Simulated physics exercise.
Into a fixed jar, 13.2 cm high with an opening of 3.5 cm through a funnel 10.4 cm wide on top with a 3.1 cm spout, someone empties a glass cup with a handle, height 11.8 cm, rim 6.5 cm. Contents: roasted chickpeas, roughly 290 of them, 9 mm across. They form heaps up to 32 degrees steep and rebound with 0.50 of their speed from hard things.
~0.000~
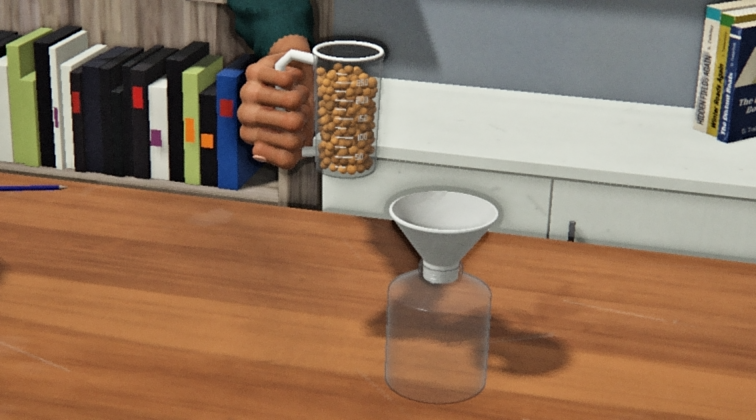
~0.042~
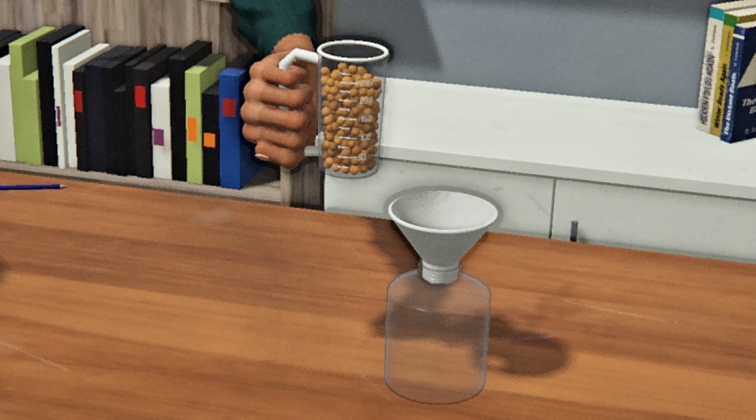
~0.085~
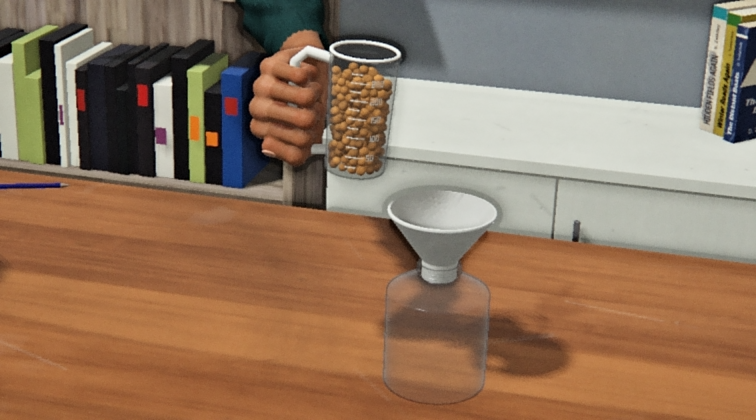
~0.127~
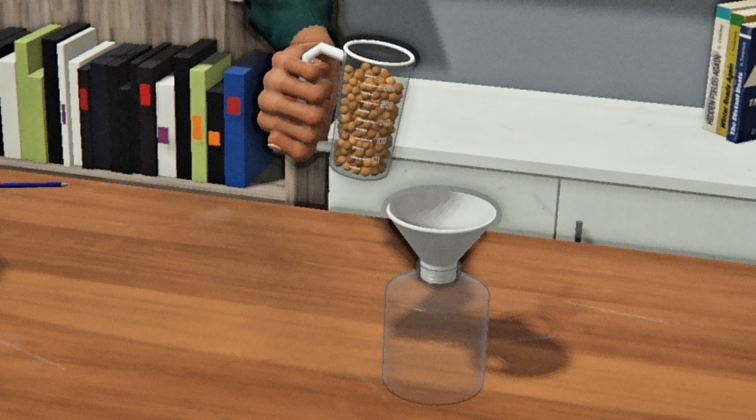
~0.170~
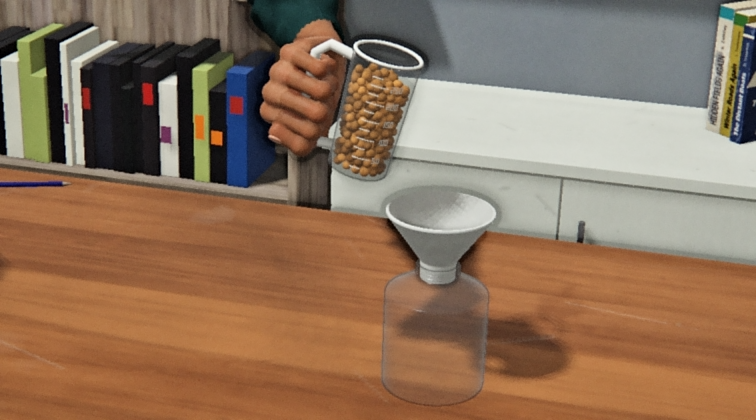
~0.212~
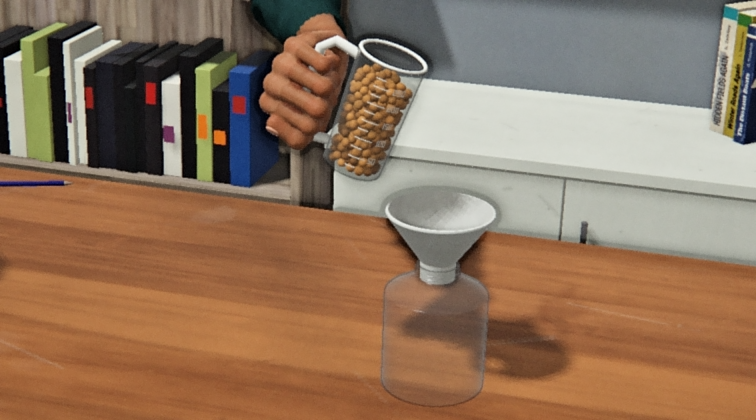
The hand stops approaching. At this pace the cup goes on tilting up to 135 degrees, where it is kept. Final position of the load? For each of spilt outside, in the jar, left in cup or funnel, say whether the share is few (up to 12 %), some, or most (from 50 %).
Spilt: Few; jar: Some; still above: Most.
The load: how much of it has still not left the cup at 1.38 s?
Some 0 %.
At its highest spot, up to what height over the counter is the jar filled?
I'd estimate around 2.0 centimetres.
After 0.67 s, tilt 74 degrees; the cup holds 100 %, the jar 0 %.
After 0.97 s, tilt 111 degrees; the cup holds 95 %, the jar 0 %.
After 1.38 s, tilt 135 degrees; the cup holds 0 %, the jar 25 %.
At rest (2.0 s), spilt 0 %, jar 25 %, still above 75 %.
